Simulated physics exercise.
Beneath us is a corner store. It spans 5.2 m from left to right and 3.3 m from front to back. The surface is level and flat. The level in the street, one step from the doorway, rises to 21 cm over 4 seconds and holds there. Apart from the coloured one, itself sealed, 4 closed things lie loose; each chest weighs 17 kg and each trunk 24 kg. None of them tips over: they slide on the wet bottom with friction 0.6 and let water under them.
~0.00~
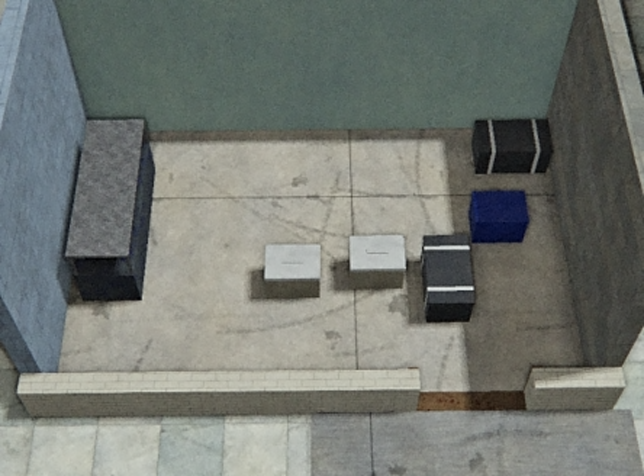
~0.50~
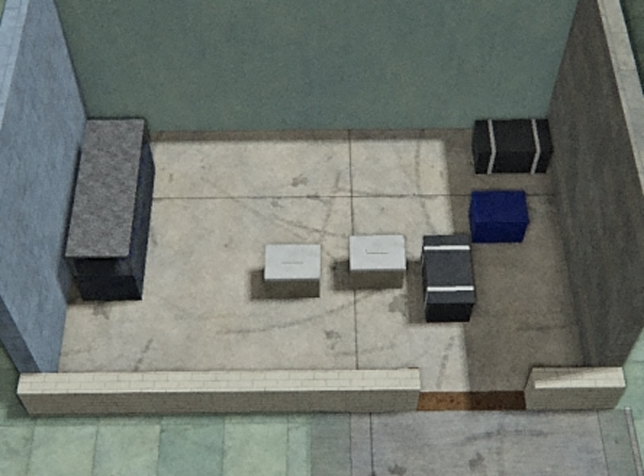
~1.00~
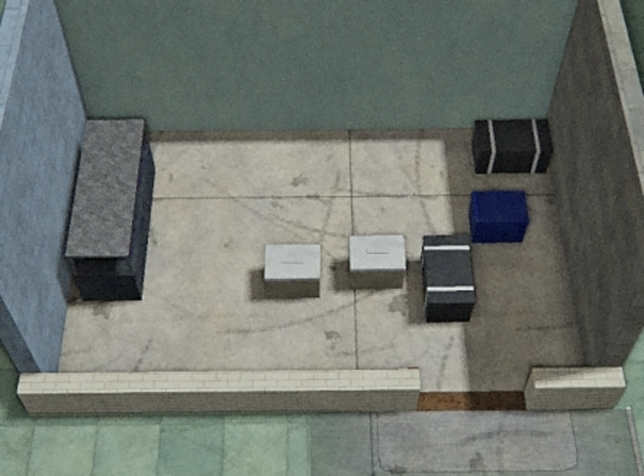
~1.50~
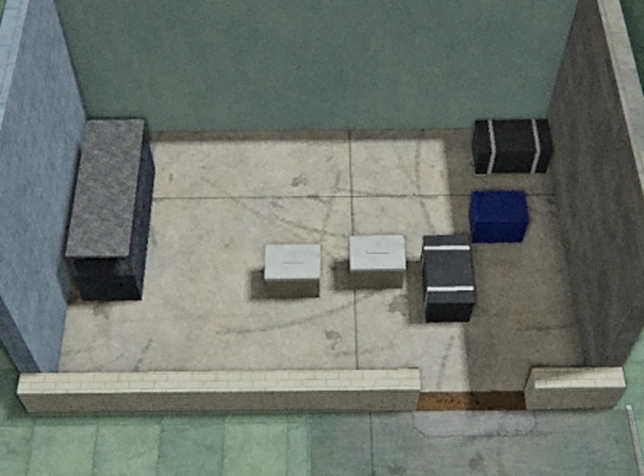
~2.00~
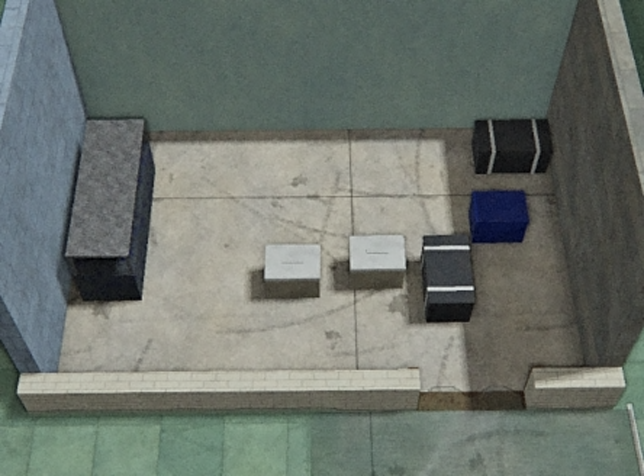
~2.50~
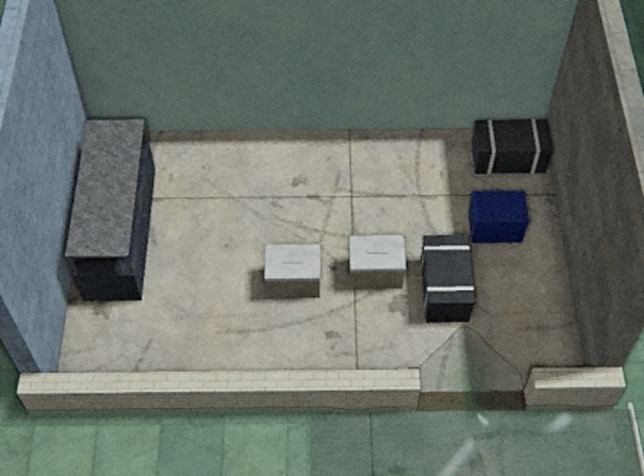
Greenish water spread over the pavement outside the small walled room, crept up to the doorway, and just began to slip inside, while the blue chest and the other boxes stayed still.
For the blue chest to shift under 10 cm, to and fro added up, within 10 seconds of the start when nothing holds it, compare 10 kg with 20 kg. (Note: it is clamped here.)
It takes more than either ballast.
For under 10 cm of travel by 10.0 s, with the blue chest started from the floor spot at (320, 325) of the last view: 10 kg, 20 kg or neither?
Just the heavier works.
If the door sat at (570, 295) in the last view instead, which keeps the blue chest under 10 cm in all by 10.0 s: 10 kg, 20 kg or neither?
So only the heavy mass does it.
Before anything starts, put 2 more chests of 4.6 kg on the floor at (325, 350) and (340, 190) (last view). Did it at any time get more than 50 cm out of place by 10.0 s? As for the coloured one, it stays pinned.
Those two come out inside the line and over the line, in that order.
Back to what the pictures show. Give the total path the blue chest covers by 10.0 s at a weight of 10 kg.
Around 200 centimetres in total.
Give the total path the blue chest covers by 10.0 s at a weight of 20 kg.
80 cm or so in all.
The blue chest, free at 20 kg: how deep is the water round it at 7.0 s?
Close to 7 cm deep.
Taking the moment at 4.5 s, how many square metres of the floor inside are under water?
About 4.5 m2 is covered.
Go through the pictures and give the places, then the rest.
The blue chest at (501, 206) rests on the ground; 0.0 m2 under water; 0 of 5 have shifted, in the first frame.
The blue chest at (501, 206) rests on the ground; water covers 0.0 m2; 0 of 5 have shifted, in the second frame.
The blue chest at (501, 206) rests on the ground; water covers 0.0 m2; 0 of 5 have shifted, in the third frame.
The blue chest at (501, 206), on the bottom; water covers 0.0 m2; 0 of 5 have shifted, in the fourth frame.
The blue chest at (501, 206) rests on the ground; 0.0 m2 under water; 0 of 5 have shifted, in the fifth frame.
The blue chest at (501, 206) rests on the ground; water covers 0.4 m2; 0 of 5 have shifted, in the sixth frame.
After 3.5 s the blue chest would be 0 cm from its start with 10 kg and 0 cm from its start with 20 kg; 0 cm of water round it then.
After 4.5 s the blue chest would be 2 cm from its start with 10 kg and 0 cm from its start with 20 kg; 3 cm of water round it then.
After 7.0 s the blue chest would be 95 cm from its start with 10 kg and 40 cm from its start with 20 kg; 7 cm of water round it then.
After 10.0 s the blue chest would be 189 cm from its start with 10 kg and 60 cm from its start with 20 kg; 14 cm of water round it then.
